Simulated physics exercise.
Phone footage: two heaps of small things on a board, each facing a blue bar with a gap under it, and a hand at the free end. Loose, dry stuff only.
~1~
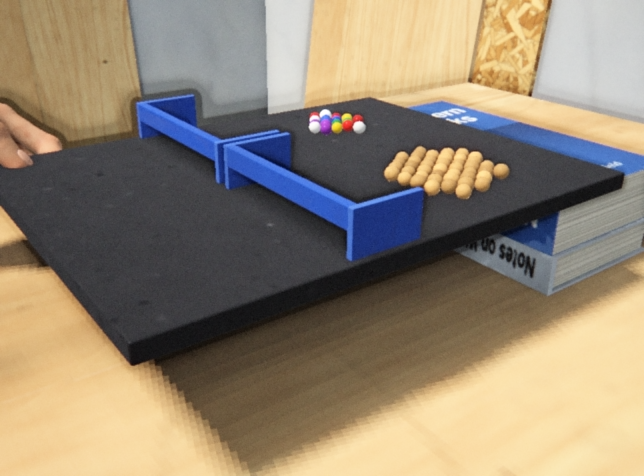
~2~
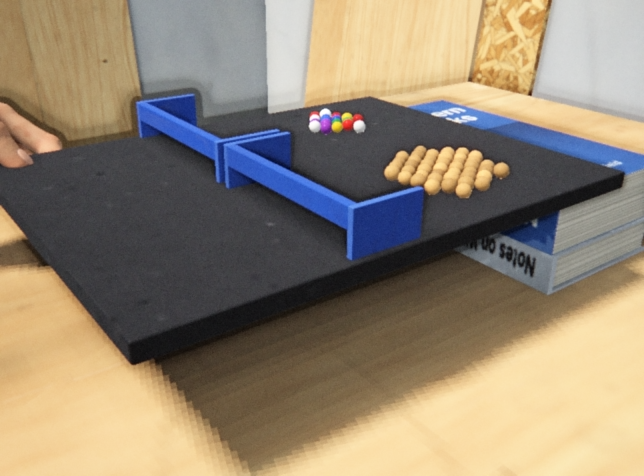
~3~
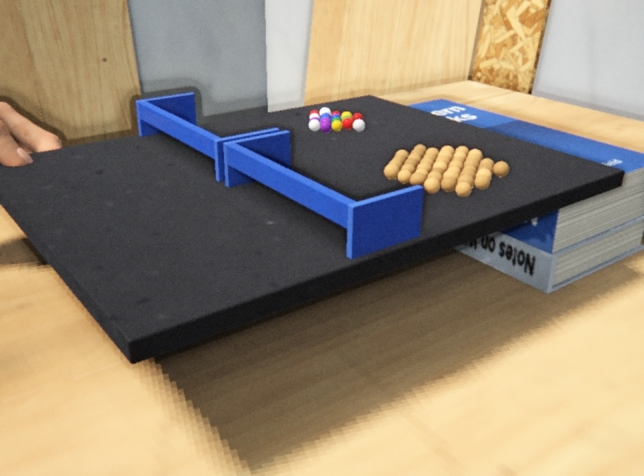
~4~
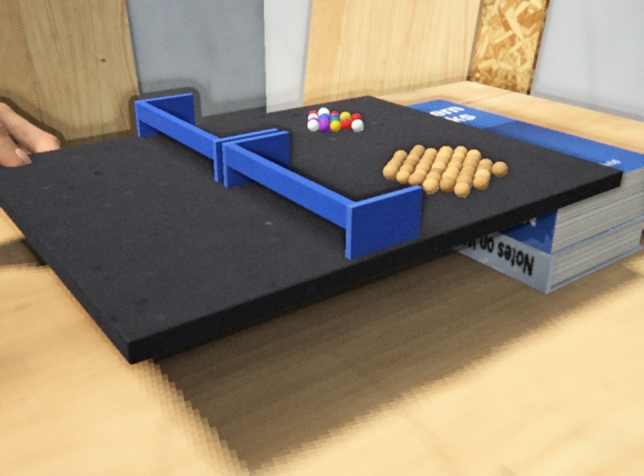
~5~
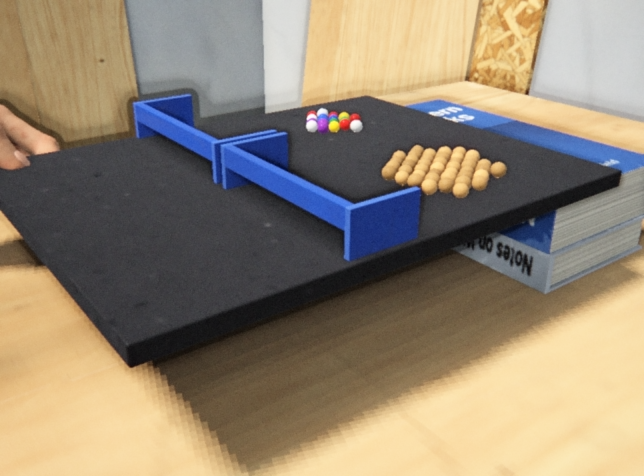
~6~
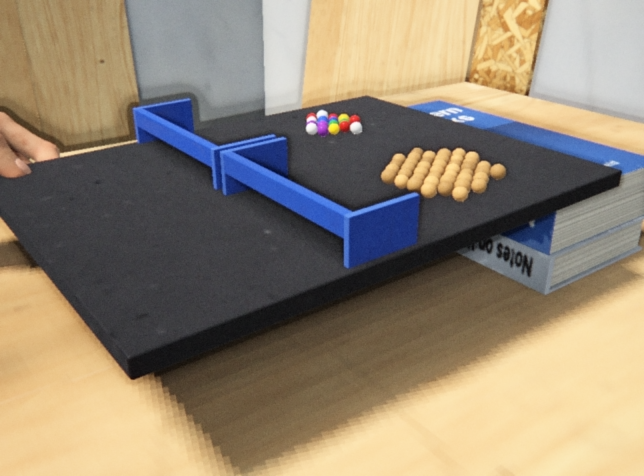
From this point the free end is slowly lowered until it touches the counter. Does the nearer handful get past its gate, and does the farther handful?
Result: The nearer handful is going to end up beyond it; the farther handful is going to end up beyond it.
Then, 0.45 s on from there, board sloping at 10°; nearer handful on its way down; farther handful on its way down.
Then, 0.85 s on from there, board resting at 14°; nearer handful the whole lot past its gate; farther handful the whole lot past its gate.
In the end, board resting at 14°; nearer handful the whole lot past its gate; farther handful the whole lot past its gate.
